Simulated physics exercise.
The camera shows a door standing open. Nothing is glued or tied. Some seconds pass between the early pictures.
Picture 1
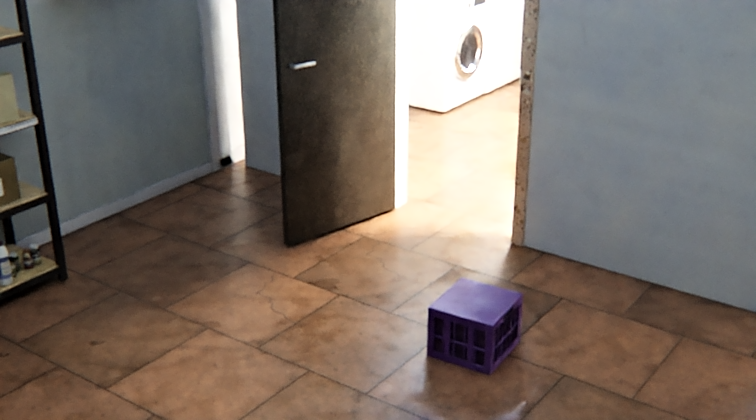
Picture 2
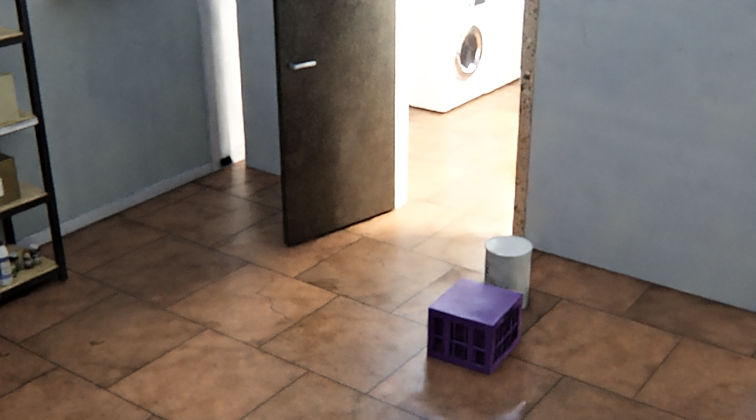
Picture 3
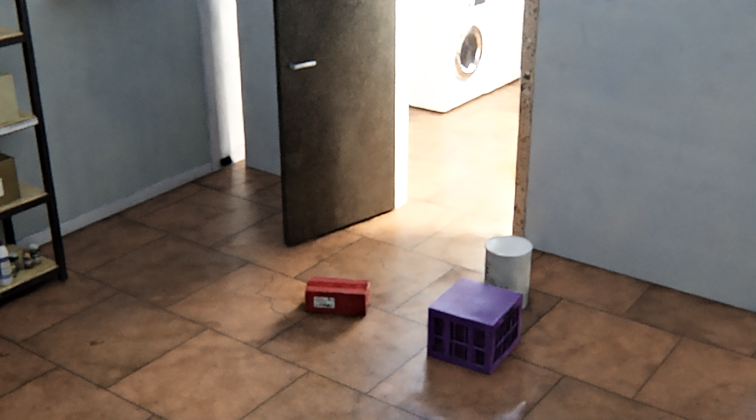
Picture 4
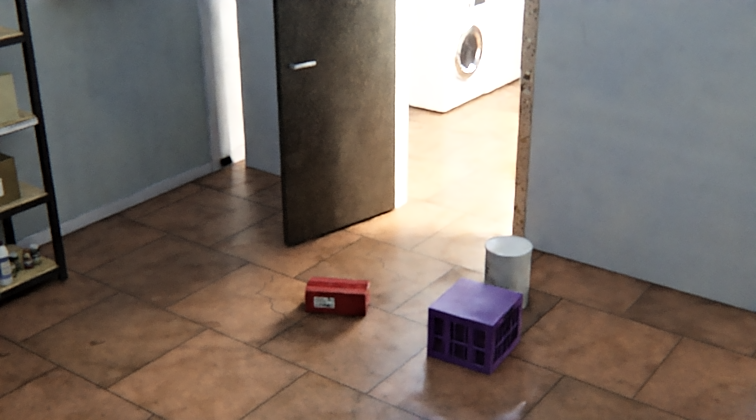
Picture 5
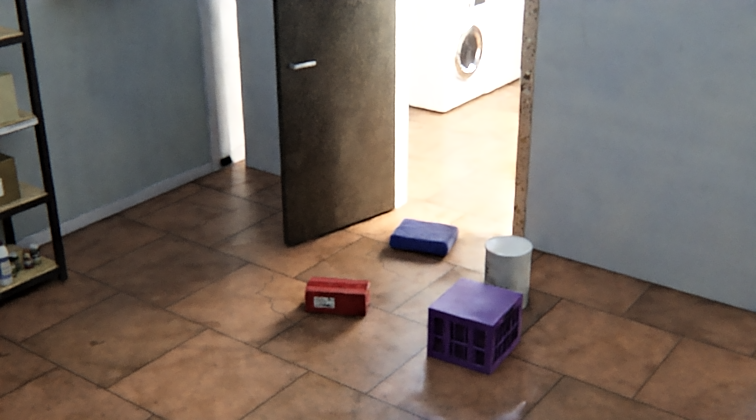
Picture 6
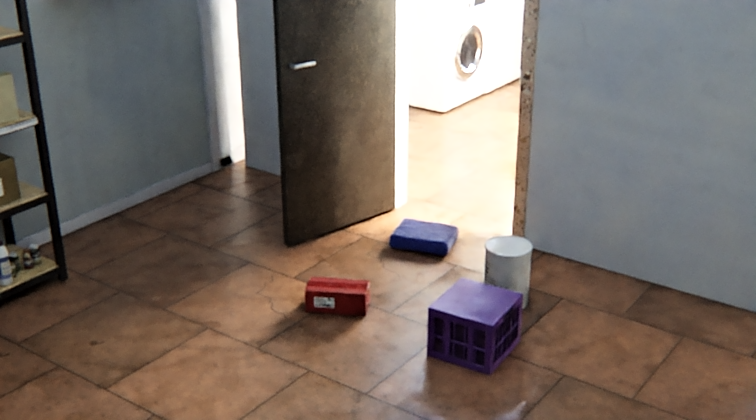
A white pail, red parcel and blue cushion appearing in turn on a tiled floor near a purple crate and still, open door.
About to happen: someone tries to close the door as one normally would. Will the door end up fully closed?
The door makes it to the frame.
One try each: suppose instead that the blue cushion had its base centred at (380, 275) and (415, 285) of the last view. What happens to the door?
On the first try the door finishes its swing, and on the second it finishes its swing.
Then, 1.30 s later than the last frame, open by 53°; blue cushion moved a little near (436, 235).
Then, 1.90 s later than the last frame, open by 26°; blue cushion moved about its own width near (476, 229).
When it is over, open by 0°; moved from the start, blue cushion; the other 3 as before. End places, in pixels of the last picture, blue cushion near (498, 219).
